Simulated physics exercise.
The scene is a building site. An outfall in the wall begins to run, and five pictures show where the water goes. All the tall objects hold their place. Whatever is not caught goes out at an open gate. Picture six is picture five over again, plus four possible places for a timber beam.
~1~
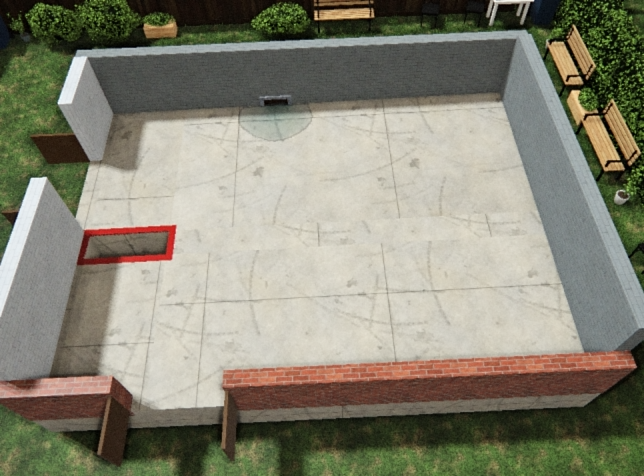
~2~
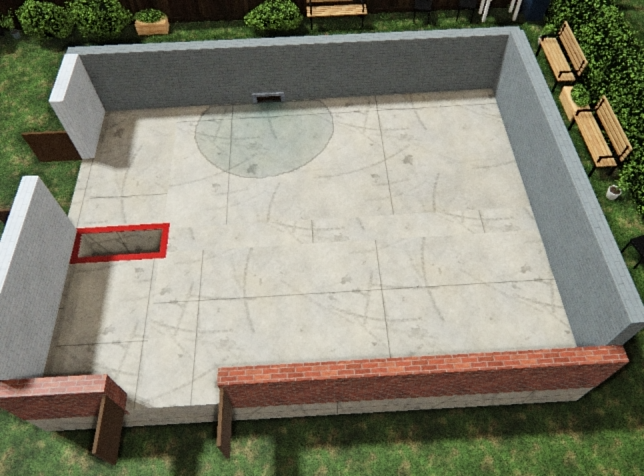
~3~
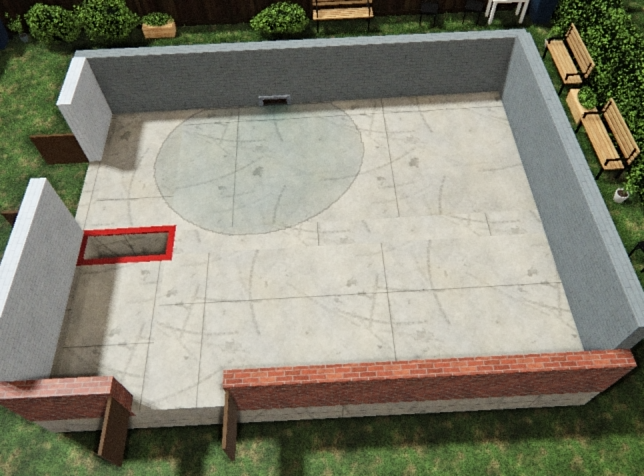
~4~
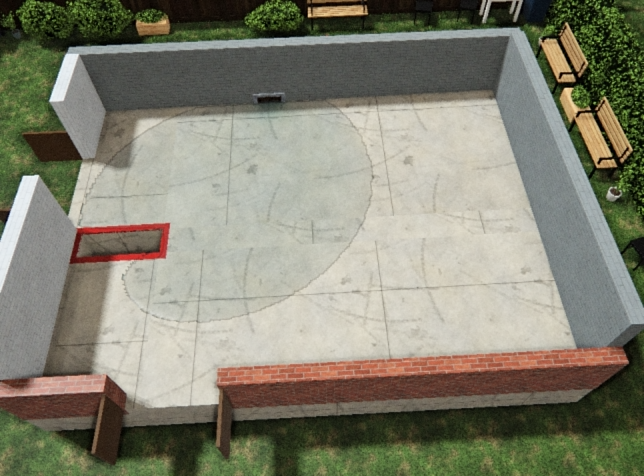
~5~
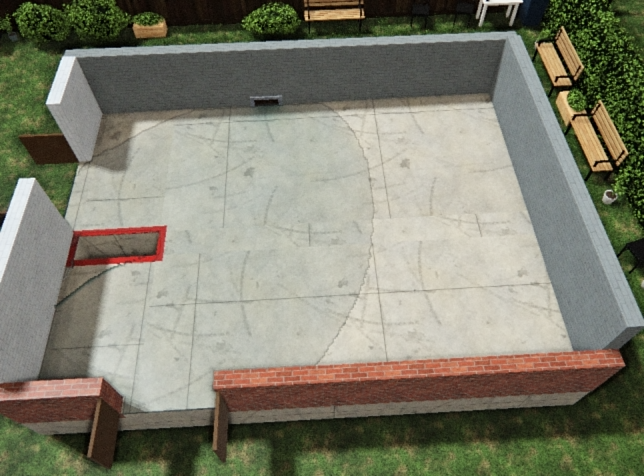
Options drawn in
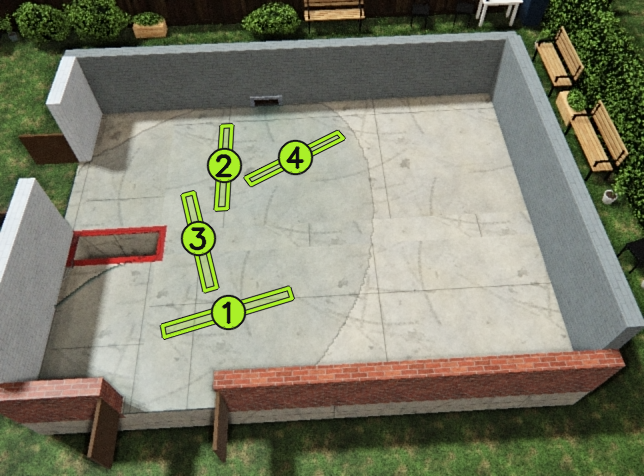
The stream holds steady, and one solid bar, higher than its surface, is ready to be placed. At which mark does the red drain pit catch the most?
The answer is position 4.
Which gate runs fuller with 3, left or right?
The right one.
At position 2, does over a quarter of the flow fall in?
No.
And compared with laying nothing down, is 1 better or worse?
Better.
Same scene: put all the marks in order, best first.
The order is 4, 1, 3, 2.
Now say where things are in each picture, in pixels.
The first frame shows outfall at (276, 101); red drain pit at (127, 245); open gate at (183, 392); open gate at (94, 194); 2 % of the ground under water, visible out to (266, 136); red drain pit still dry.
In the second frame, 9 % of the ground under water, visible out to (237, 171); red drain pit still dry.
In the third frame, 21 % of the ground under water, visible out to (227, 229); red drain pit still dry.
In the fourth frame, 38 % of the ground under water, visible out to (151, 307); red drain pit taking water.
In the fifth frame, 53 % of the ground is wet; red drain pit taking water.
In lime, 1 from (163, 331) to (290, 293); 2 from (221, 208) to (226, 125); 3 from (188, 194) to (210, 289); 4 from (248, 181) to (340, 135).
Choosing 1, about 41 % of the stream goes into the red drain pit, about 59 % out by the gates.
Choosing 2, about 10 % of the stream goes into the red drain pit, about 89 % out by the gates.
Choosing 3, about 23 % of the stream goes into the red drain pit, about 75 % out by the gates.
Choosing 4, about 57 % of the stream goes into the red drain pit, about 42 % out by the gates.
